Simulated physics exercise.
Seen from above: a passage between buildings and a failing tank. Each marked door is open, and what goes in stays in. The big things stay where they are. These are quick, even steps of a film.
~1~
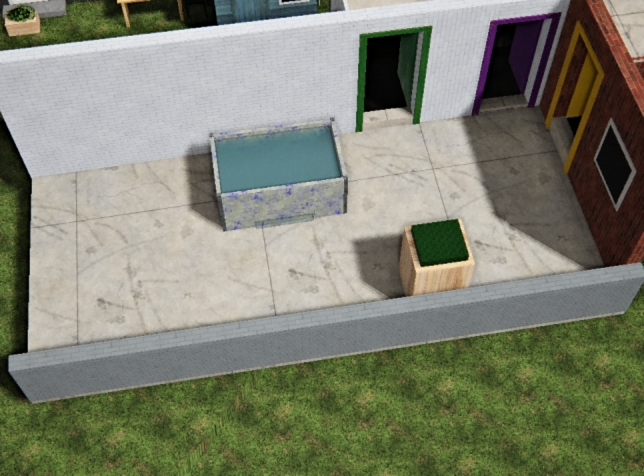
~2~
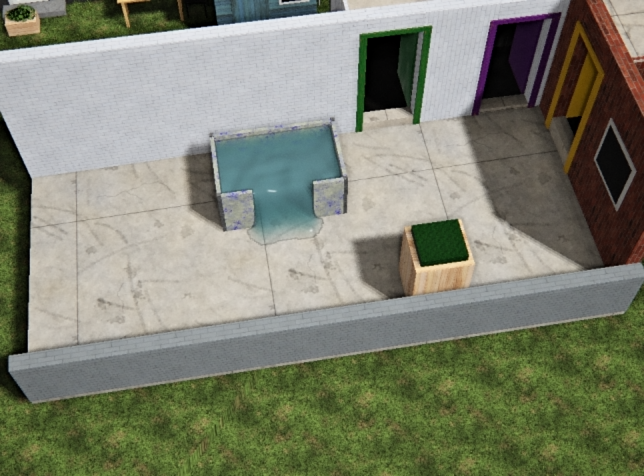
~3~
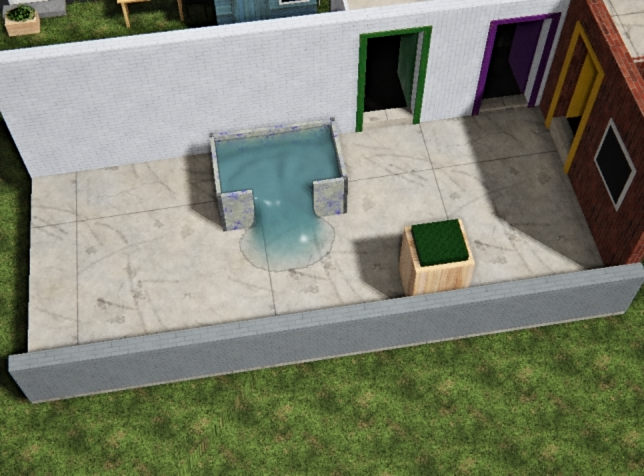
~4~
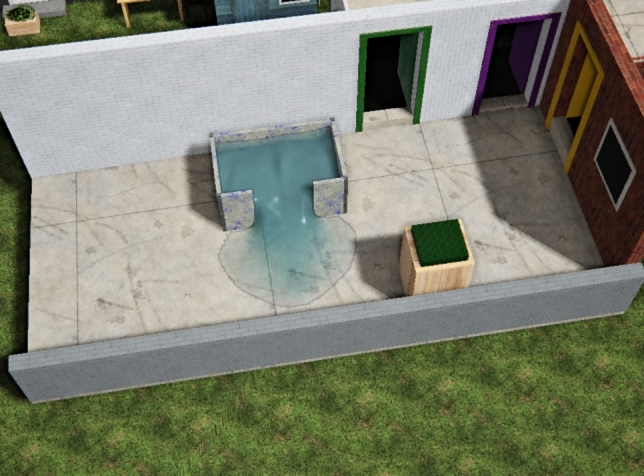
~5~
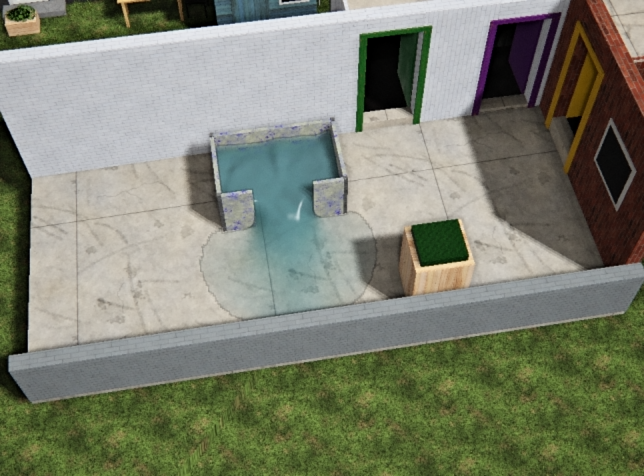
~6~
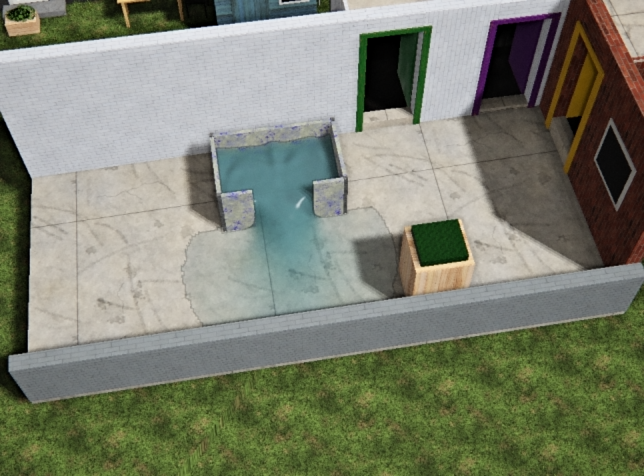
At first, still water fills a stone-walled tank against the white wall of a paved yard. Then a gap is open in the tank's near side, and water pours out across the pale paving. The shallow pool widens steadily on both sides and spreads toward the low grey wall in front.
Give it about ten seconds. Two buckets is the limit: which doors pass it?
The yellow door stays under that; the purple door stays under that; the green door stays under that.
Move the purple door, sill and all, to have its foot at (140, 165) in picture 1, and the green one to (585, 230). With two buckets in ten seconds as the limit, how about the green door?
One by one: Green takes less.
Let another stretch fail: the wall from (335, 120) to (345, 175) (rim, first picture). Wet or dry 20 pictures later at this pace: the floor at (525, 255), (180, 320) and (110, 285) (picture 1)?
As listed: Awash, clear, clear.
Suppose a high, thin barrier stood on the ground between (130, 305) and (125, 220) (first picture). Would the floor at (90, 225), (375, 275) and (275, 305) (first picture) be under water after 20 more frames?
One after the other: Not flooded, awash, awash.
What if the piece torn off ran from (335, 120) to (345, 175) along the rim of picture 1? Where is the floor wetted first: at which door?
I say the green door.
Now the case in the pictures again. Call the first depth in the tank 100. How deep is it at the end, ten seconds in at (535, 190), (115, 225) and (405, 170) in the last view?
Roughly 2, 2 and 4 per cent, in turn.
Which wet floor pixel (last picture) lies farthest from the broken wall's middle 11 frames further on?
At about (610, 287).
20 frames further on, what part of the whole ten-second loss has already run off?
Near 25 in a hundred.
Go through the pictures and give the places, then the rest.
In the first frame, still water in the water tank at (278, 160).
In the second frame, water pours out at (284, 207) and has run to (255, 236).
In the third frame, water pours out at (284, 209) and has run to (267, 266).
In the fourth frame, water pours out at (284, 210) and has run to (289, 303).
In the fifth frame, water pours out at (284, 210) and has run to a hidden place.
In the sixth frame, the front is at a hidden place, out from the gap at (284, 210).
A moment on, water covers 25 % of the floor; the yellow door not reached, the purple door not reached, the green door not reached.
Next, water covers 35 % of the floor; the yellow door not reached, the purple door not reached, the green door not reached.
Then, water covers 60 % of the floor; the yellow door not reached, the purple door not reached, the green door wet at the sill, nothing in.
Later, water covers 75 % of the floor; the yellow door wet at the sill, nothing in, the purple door wet at the sill, nothing in, the green door wet at the sill, nothing in.
In the end, water covers 80 % of the floor; the yellow door wet at the sill, nothing in, the purple door wet at the sill, nothing in, the green door wet at the sill, nothing in.
